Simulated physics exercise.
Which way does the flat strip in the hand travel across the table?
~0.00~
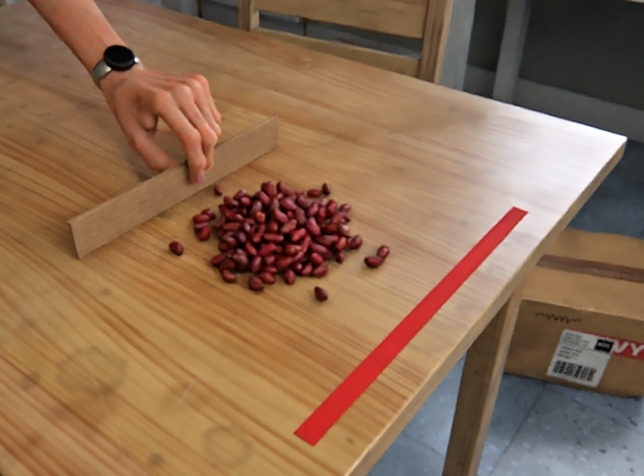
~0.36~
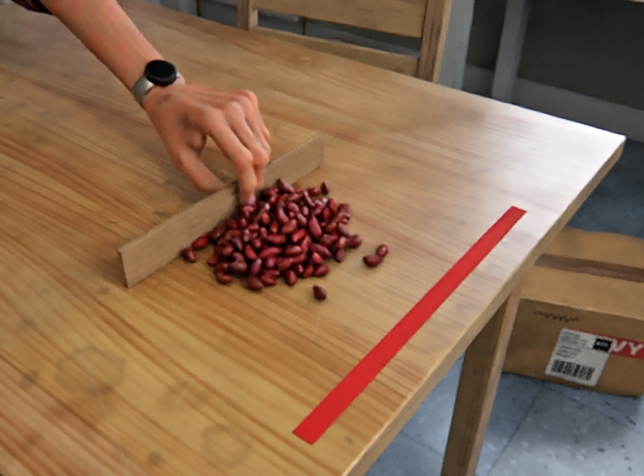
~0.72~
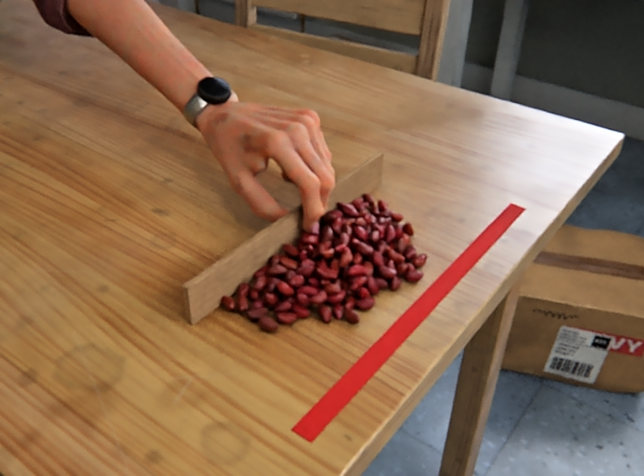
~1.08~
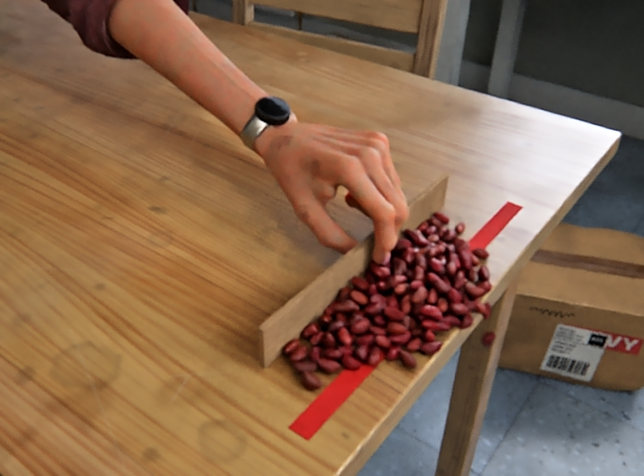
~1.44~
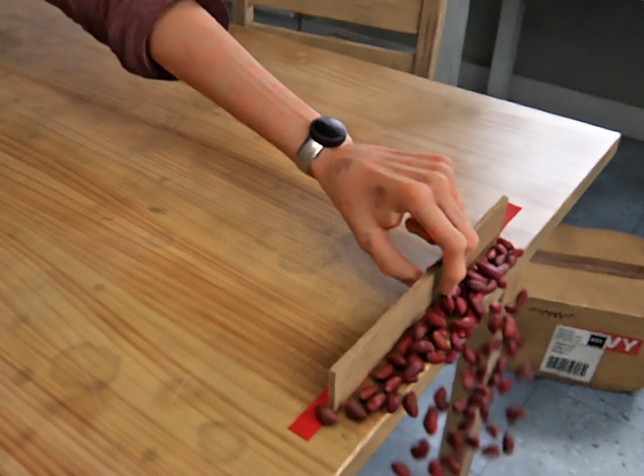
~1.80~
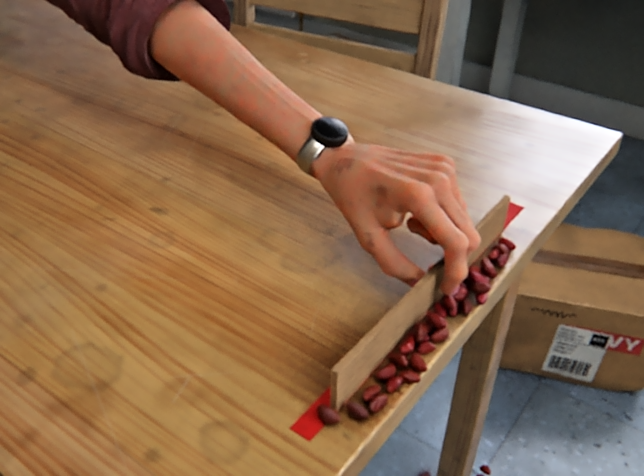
The strip moves to the right, also coming down the view towards the table's edge.
